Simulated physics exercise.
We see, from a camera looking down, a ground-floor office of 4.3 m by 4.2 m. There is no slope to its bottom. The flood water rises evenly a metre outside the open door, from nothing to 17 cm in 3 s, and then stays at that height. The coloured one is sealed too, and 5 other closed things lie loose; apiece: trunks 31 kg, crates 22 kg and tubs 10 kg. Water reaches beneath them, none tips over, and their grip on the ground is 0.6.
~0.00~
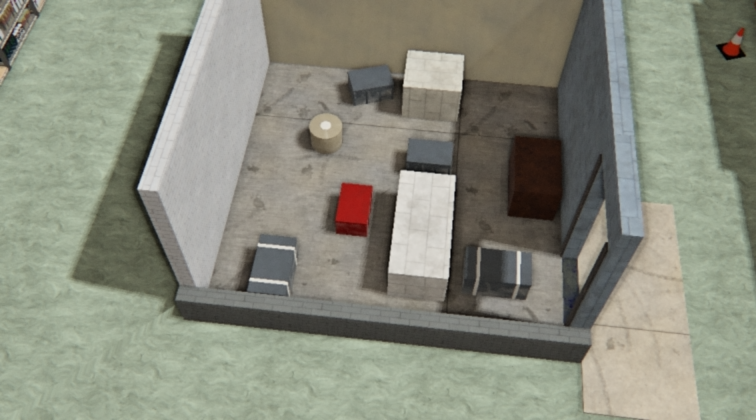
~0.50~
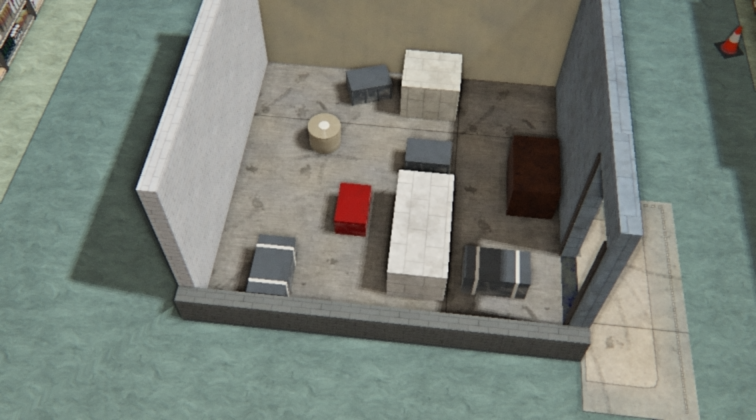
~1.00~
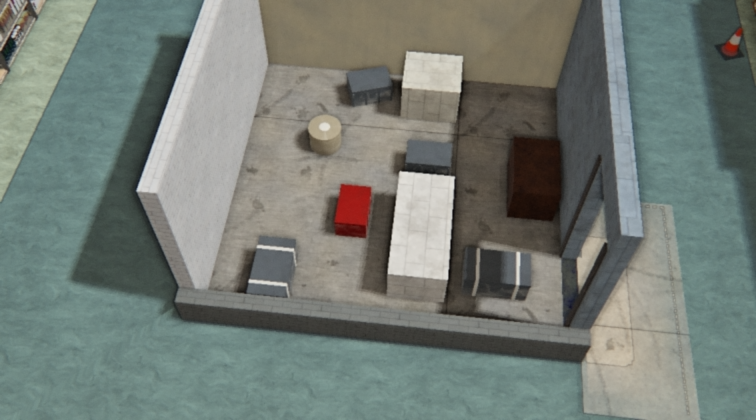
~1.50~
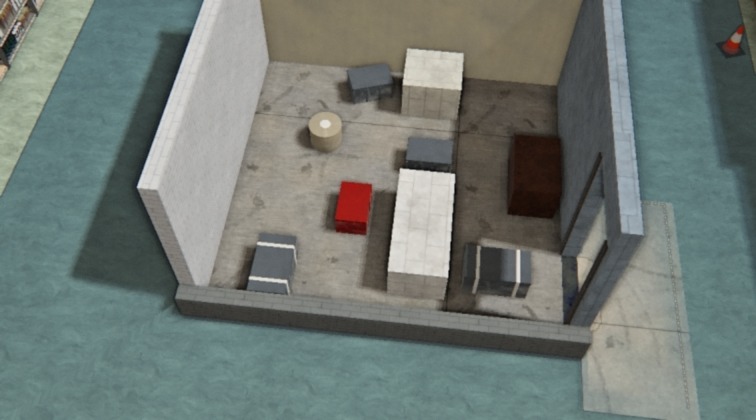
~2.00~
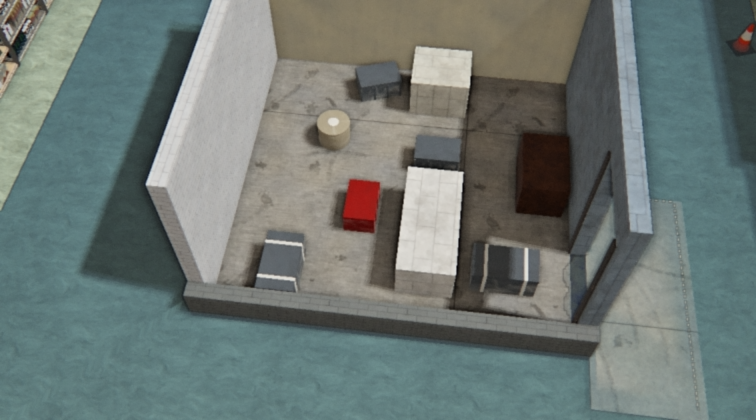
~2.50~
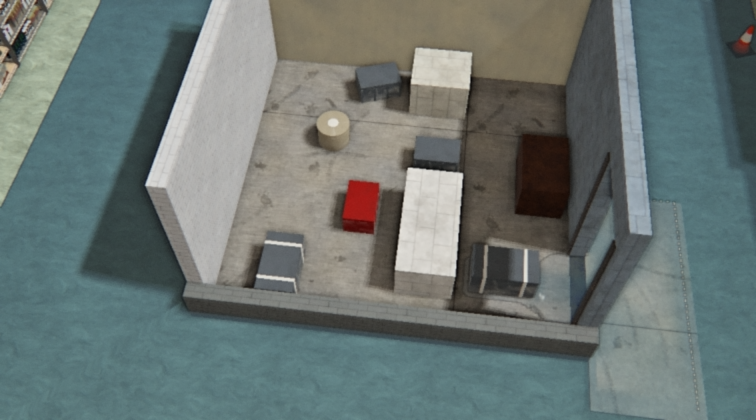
Water covering the ground around a roofless office and just wetting the floor inside the doorway, while crates and tubs stay still.
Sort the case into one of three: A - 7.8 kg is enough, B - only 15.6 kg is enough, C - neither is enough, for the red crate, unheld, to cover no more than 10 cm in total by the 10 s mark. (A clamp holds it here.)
Case B.
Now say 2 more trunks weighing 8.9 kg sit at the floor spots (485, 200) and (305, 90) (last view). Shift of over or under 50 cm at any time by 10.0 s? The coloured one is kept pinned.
Beyond, below.
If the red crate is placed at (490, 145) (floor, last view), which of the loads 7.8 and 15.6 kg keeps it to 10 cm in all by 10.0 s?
Here both come up short.
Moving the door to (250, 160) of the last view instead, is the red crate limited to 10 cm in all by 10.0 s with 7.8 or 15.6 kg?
The answer is that neither mass suffices.
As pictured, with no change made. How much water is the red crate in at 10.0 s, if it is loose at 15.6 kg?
Around 4 cm.
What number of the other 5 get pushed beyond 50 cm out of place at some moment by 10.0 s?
My count gives 0.
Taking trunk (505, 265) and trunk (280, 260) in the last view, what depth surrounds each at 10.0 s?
First about 11 cm, second about 5 cm.
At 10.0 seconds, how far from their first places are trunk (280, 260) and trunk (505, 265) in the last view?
Respectively 0 and 30 cm.
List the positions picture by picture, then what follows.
In the first picture, the red crate at (354, 203), on the bottom; water covers 0.0 m2; 0 of 6 have shifted.
In the second picture, the red crate at (353, 203), on the bottom; water covers 0.0 m2; 0 of 6 have shifted.
In the third picture, the red crate at (353, 204) rests on the ground; 0.0 m2 under water; 0 of 6 have shifted.
In the fourth picture, the red crate at (354, 201), on the bottom; 0.0 m2 under water; 0 of 6 have shifted.
In the fifth picture, the red crate at (362, 199), on the bottom; 0.0 m2 under water; 0 of 6 have shifted.
In the sixth picture, the red crate at (361, 200) rests on the ground; 0.4 m2 under water; 0 of 6 have shifted.
After 3.5 s the red crate would be 0 cm from its start with 7.8 kg and 0 cm from its start with 15.6 kg; 0 cm of water round it then.
After 4.5 s the red crate would be 0 cm from its start with 7.8 kg and 0 cm from its start with 15.6 kg; 0 cm of water round it then.
After 7.0 s the red crate would be 0 cm from its start with 7.8 kg and 0 cm from its start with 15.6 kg; 3 cm of water round it then.
After 10.0 s the red crate would be 27 cm from its start with 7.8 kg and 0 cm from its start with 15.6 kg; 4 cm of water round it then.
